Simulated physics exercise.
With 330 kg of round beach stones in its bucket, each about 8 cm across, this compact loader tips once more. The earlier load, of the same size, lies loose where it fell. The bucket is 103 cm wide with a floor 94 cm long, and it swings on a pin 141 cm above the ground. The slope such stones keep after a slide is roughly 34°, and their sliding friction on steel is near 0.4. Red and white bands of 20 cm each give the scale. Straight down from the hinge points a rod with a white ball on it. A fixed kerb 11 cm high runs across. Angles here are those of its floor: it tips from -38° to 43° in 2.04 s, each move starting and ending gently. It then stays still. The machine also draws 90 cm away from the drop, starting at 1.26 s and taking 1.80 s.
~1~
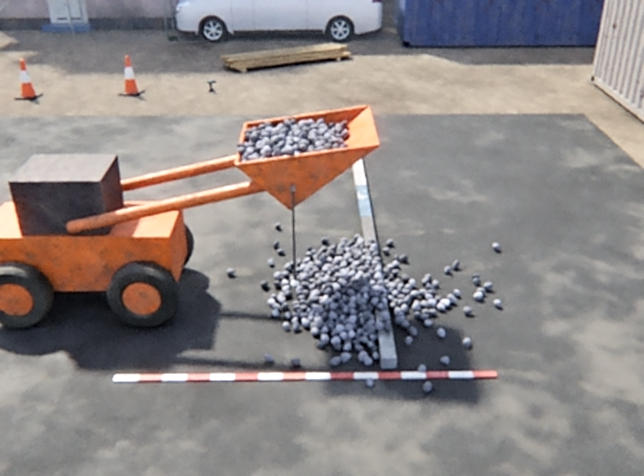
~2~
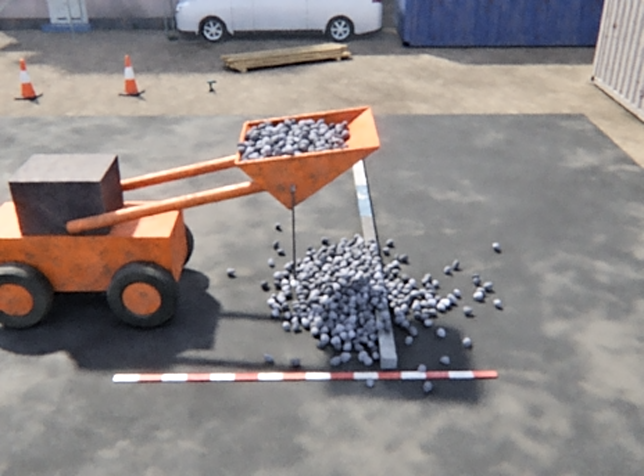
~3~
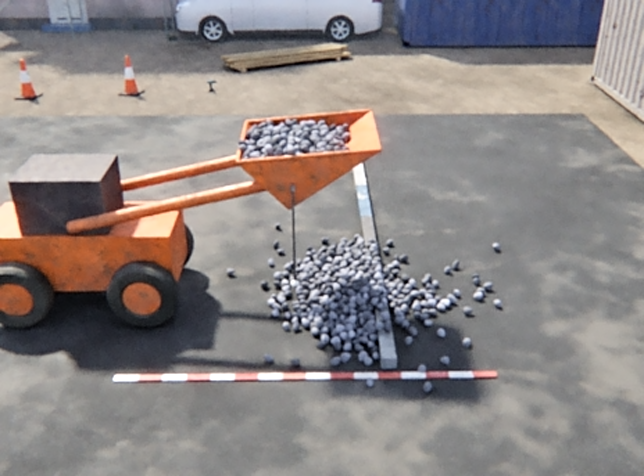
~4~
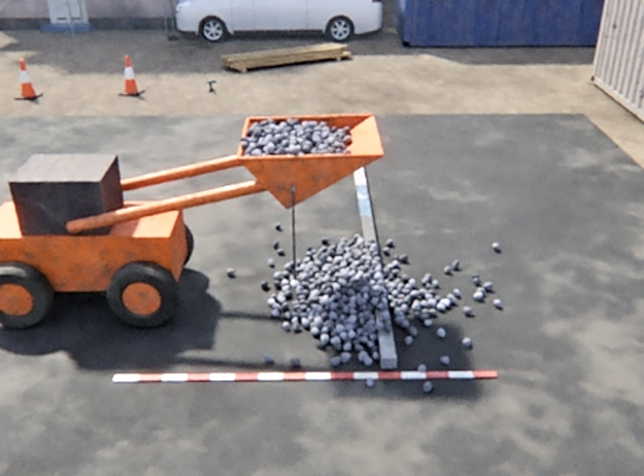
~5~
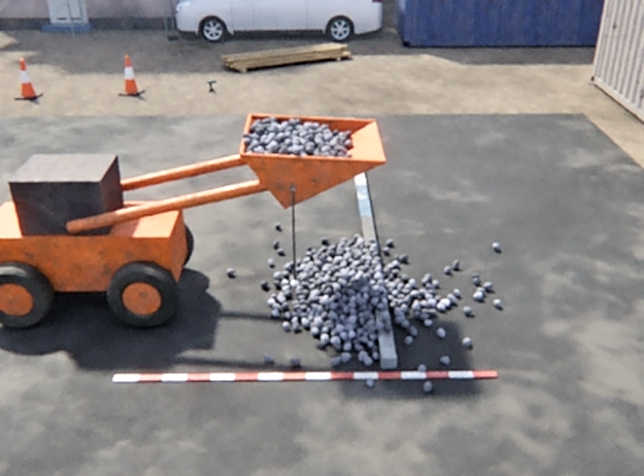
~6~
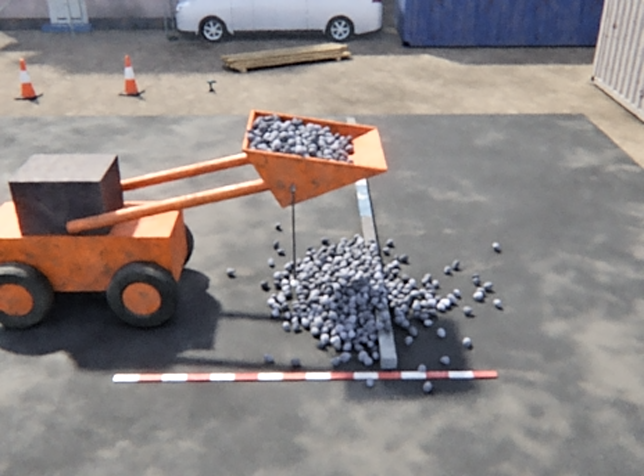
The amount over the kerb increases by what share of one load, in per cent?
By about 43 per cent of a load.
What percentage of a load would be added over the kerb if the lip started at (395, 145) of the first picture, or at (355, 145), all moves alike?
I'd expect near 65 per cent first and near 25 per cent next.
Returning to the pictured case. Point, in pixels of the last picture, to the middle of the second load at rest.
Their centre rests close to (367, 285).
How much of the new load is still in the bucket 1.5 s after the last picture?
Estimate: 5 % remaining inside, roughly.
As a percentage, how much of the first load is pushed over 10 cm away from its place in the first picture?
Some 20 percent, give or take.
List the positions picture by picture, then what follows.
In the first picture, lip at (379, 145), floor tilted -38°, highest stones at (304, 129). The earlier load is highest near (363, 277), 23 cm above ground level, 87 % on this side of the kerb, 14 % over the kerb.
In the second picture, lip at (380, 146), floor tilted -37°, highest stones at (301, 130).
In the third picture, lip at (381, 150), floor tilted -35°, highest stones at (296, 131).
In the fourth picture, the bucket is at -31°, its lip at (383, 155); the top of the load is at (279, 132).
In the fifth picture, the bucket is at -27°, its lip at (385, 162); the top of the load is at (279, 131).
In the sixth picture, the bucket is at -21°, its lip at (387, 170); the top of the load is at (269, 127).
Then, 0.9 s after the last picture the floor is at 30°; in per cent of one load, 90 in the bucket, 97 on this side of the kerb, 14 over the kerb; the foremost stones are at (481, 280).
Then, 1.5 s after the last picture the floor is at 43°; in per cent of one load, 3 in the bucket, 151 on this side of the kerb, 47 over the kerb; the foremost stones are at (481, 280).
Then, 2.9 s after the last picture the floor is at 43°; in per cent of one load, 0 in the bucket, 143 on this side of the kerb, 57 over the kerb; the foremost stones are at (498, 274).
Then, 5.5 s after the last picture the floor is at 43°; in per cent of one load, 0 in the bucket, 143 on this side of the kerb, 57 over the kerb; the foremost stones are at (498, 274). Net gain over the kerb, 43.
